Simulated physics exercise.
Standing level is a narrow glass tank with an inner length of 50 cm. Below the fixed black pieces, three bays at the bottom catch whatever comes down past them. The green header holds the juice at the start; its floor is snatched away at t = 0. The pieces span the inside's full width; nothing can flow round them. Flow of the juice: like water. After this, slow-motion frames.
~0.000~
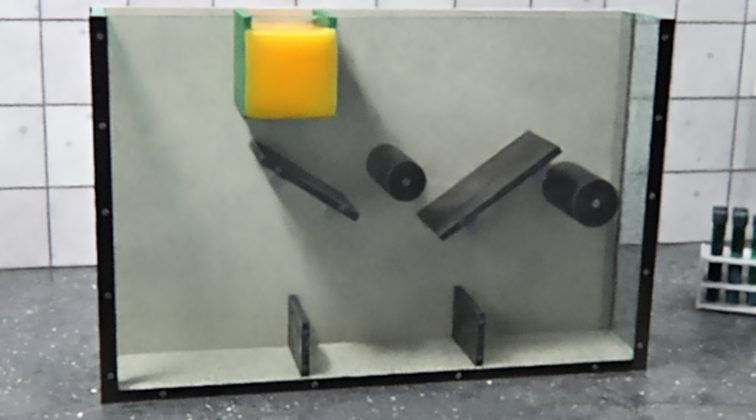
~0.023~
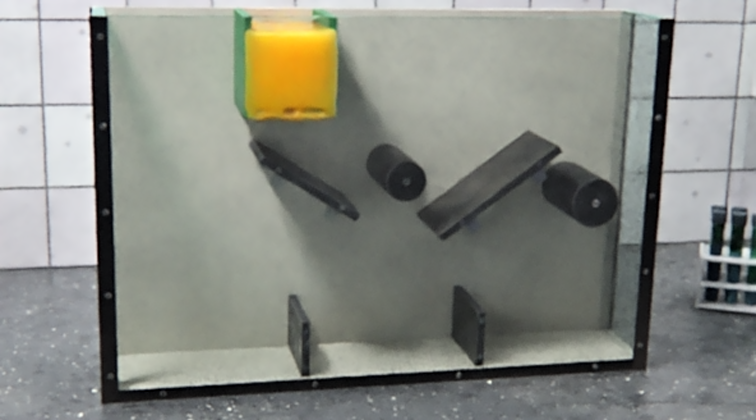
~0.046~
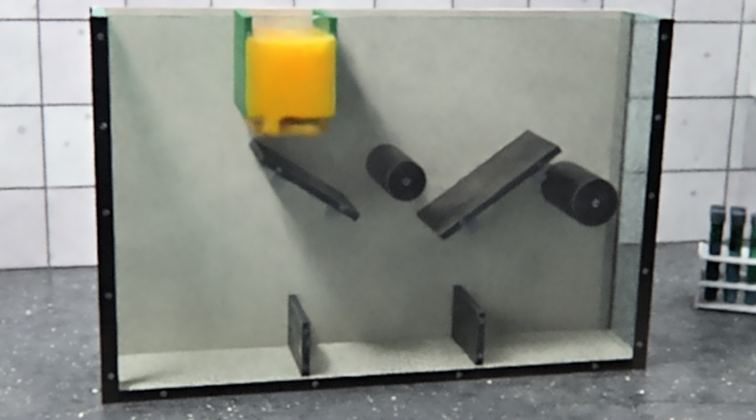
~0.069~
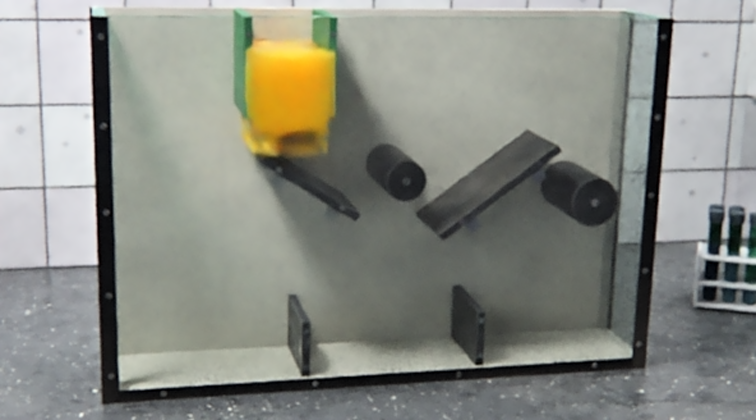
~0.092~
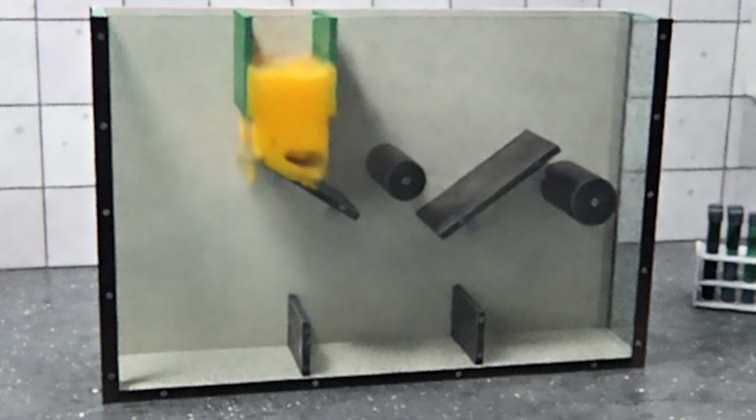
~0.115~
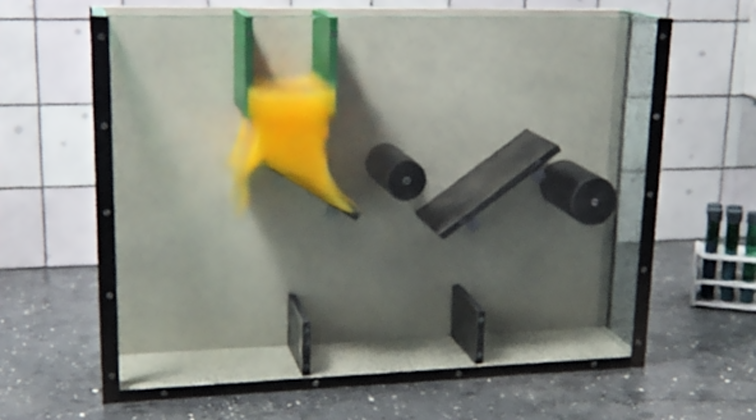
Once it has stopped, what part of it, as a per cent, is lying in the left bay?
The left bay has about 35 %.
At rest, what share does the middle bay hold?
About 52 %.
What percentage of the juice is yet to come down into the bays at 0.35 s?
I'd say around 15 percent.
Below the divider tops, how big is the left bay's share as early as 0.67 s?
Share below divider tops: Approx. 36 %.
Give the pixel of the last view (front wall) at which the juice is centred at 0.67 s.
The balance point lies roughly at pixel (354, 361).
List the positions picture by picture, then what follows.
In the first frame, the lowest juice is at (313, 111); its top is at (274, 33); the piece under the header is centred near (310, 189); divider tops at (306, 324) and (482, 314).
In the second frame, the lowest juice is at (316, 119); its top is at (263, 34).
In the third frame, the lowest juice is at (292, 133); its top is at (292, 41).
In the fourth frame, the lowest juice is at (293, 153); its top is at (307, 53); below the header it spans (254, 124) to (327, 130).
In the fifth frame, the lowest juice is at (308, 178); its top is at (273, 71); below the header it spans (252, 175) to (327, 151).
In the sixth frame, the lowest juice is at (348, 205); its top is at (254, 95); below the header it spans (242, 216) to (343, 202).
Then, 0.21 s in, 16 per cent is down, the largest part in the middle bay.
Then, 0.35 s in, 83 per cent is down, the largest part in the middle bay.
Then, 0.67 s in, 98 per cent is down, the largest part in the middle bay.
Finally, the split from left to right is 35, 53 and 12 per cent.
